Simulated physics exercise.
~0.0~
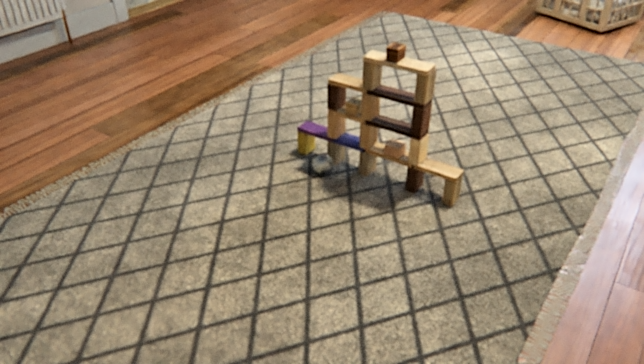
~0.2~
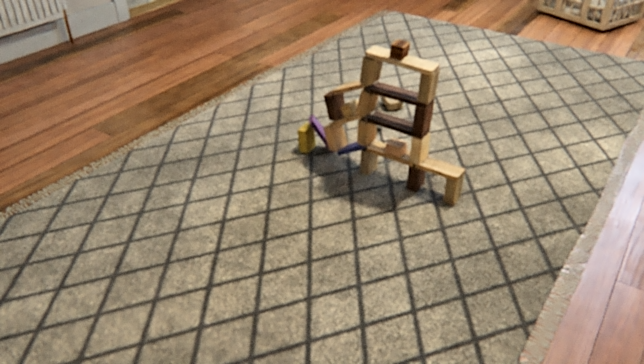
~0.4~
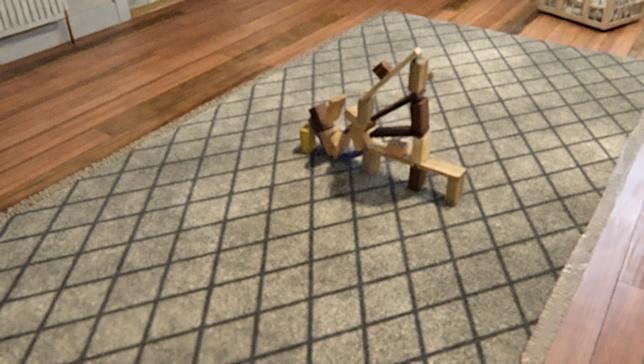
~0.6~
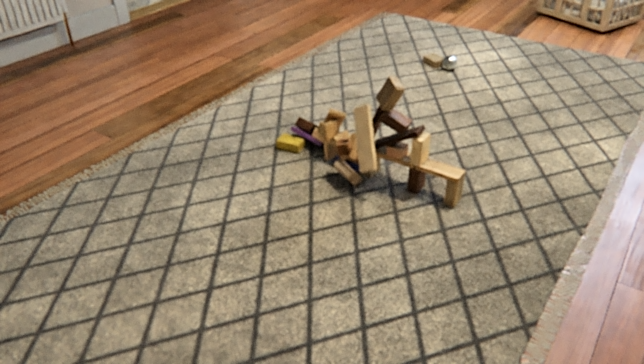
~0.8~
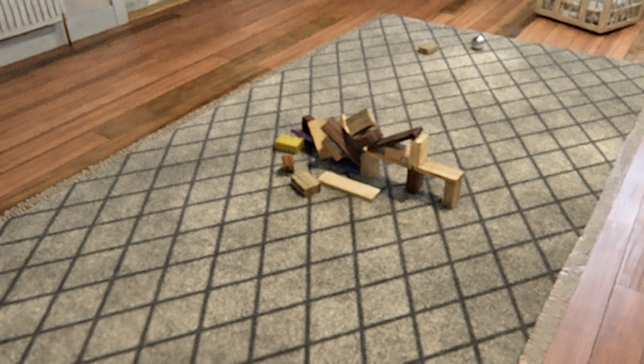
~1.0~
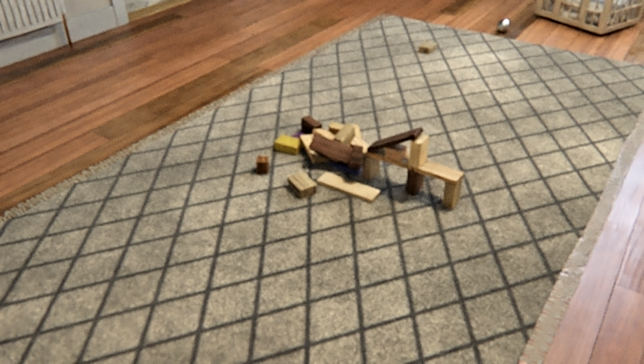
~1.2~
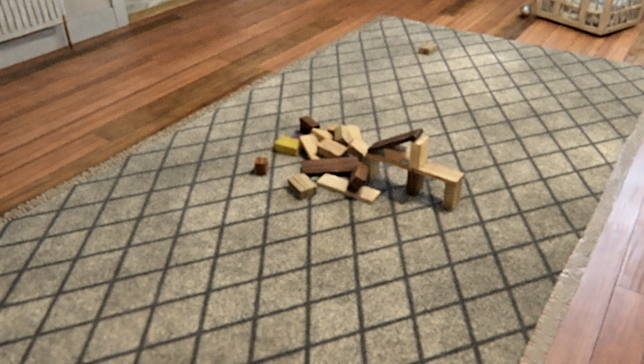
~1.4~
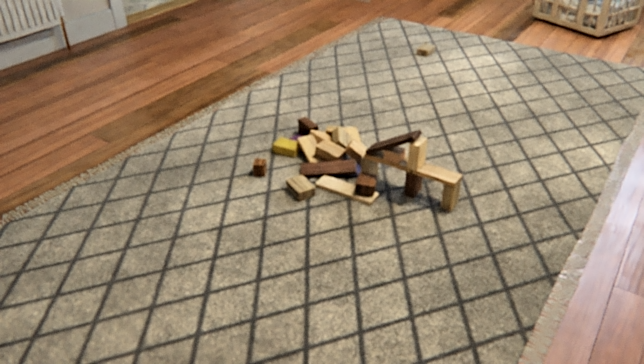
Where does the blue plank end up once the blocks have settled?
It ends up down. It drops from its place low in the building as the blocks around it collapse into a heap on the rug.
Silvery ball knocking through a wooden block building on a patterned rug, toppling most of it and rolling away toward a basket.
